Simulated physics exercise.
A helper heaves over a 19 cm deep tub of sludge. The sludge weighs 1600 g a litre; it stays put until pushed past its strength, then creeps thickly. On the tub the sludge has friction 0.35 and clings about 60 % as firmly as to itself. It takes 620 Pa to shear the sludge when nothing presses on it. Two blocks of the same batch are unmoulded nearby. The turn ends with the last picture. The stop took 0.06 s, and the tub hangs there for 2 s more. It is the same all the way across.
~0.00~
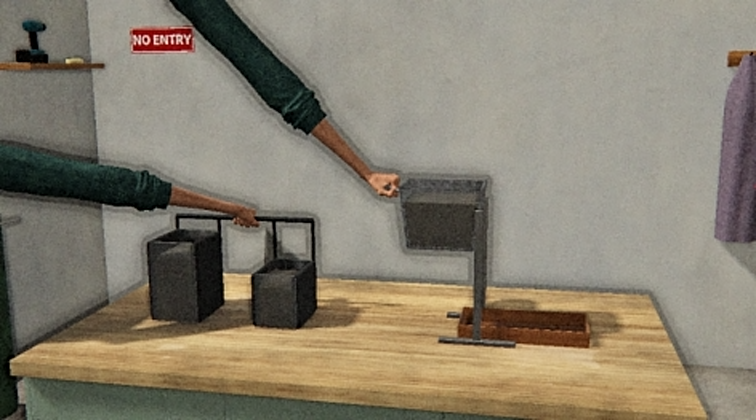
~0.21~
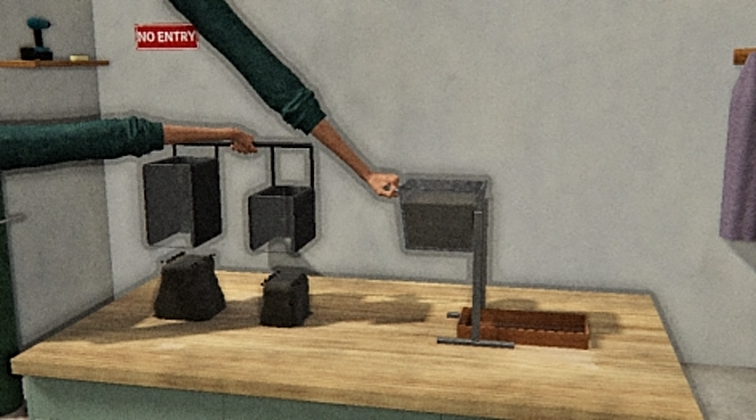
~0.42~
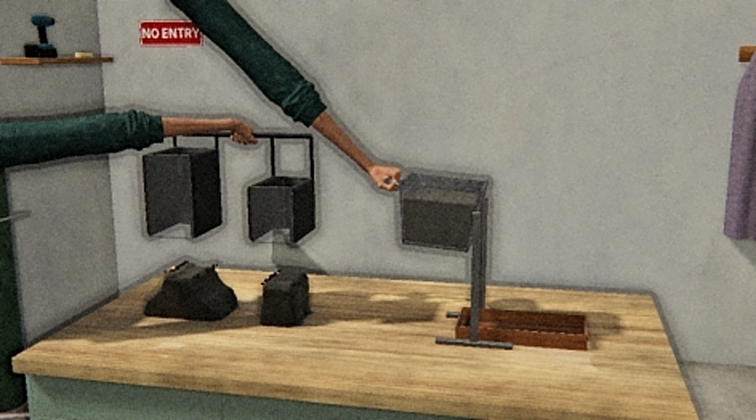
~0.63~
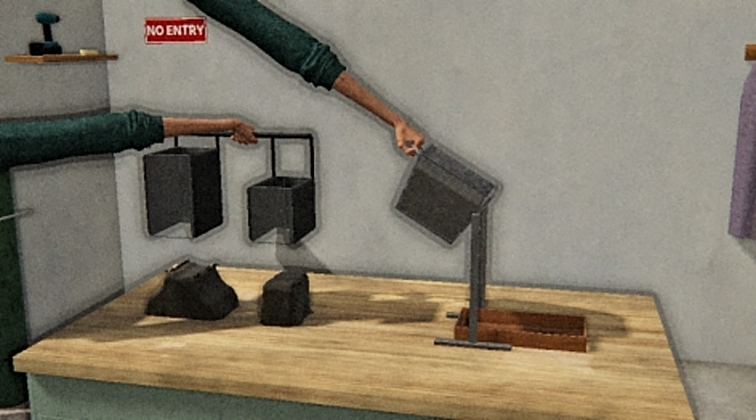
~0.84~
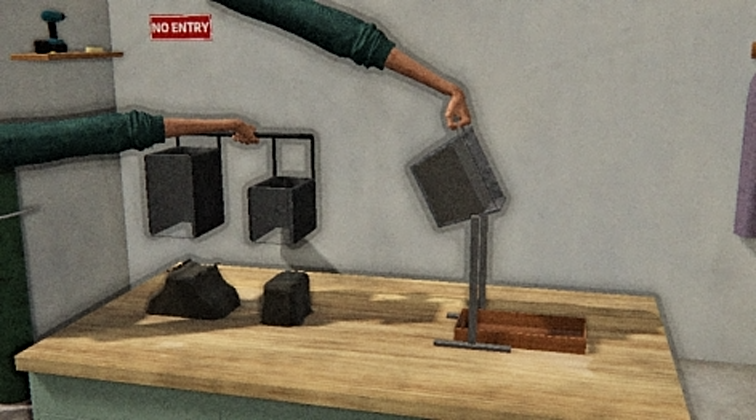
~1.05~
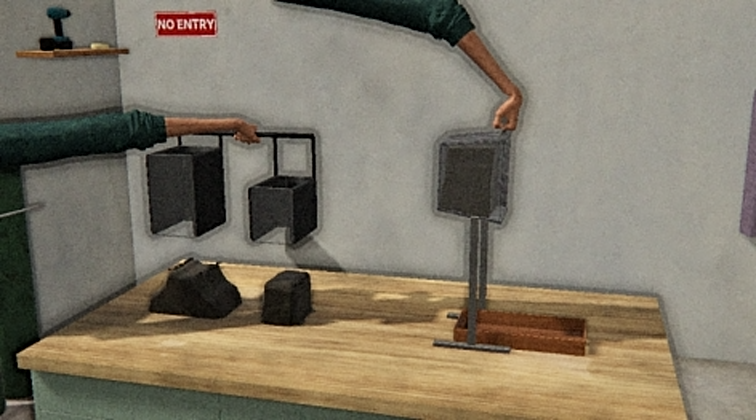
One hand lifts two moulds off dark blocks, then another tilts a grey tub upright rightward.
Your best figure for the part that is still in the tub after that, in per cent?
Expect roughly 38 %.
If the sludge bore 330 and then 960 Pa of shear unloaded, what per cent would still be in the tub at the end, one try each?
In turn about 30 %, 50 %.
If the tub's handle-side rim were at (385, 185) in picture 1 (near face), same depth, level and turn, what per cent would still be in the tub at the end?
Then about 30 %.
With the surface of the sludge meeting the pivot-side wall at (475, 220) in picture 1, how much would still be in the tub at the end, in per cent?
Then about 60 %.
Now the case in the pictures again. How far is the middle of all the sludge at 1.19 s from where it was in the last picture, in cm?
Some 5 cm.
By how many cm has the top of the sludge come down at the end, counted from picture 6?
About 13 cm.
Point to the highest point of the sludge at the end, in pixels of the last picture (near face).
Around (473, 191).
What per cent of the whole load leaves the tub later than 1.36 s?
Near 12 %.
By 1.19 s, the tub is at 91 degrees and holds 91 %.
By 1.36 s, the tub is at 91 degrees and holds 49 %.
By 1.53 s, the tub is at 91 degrees and holds 38 %.
By 1.70 s, the tub is at 91 degrees and holds 38 %.
By 3.05 s, at the end, the tub is at 91 degrees and holds 38 %.
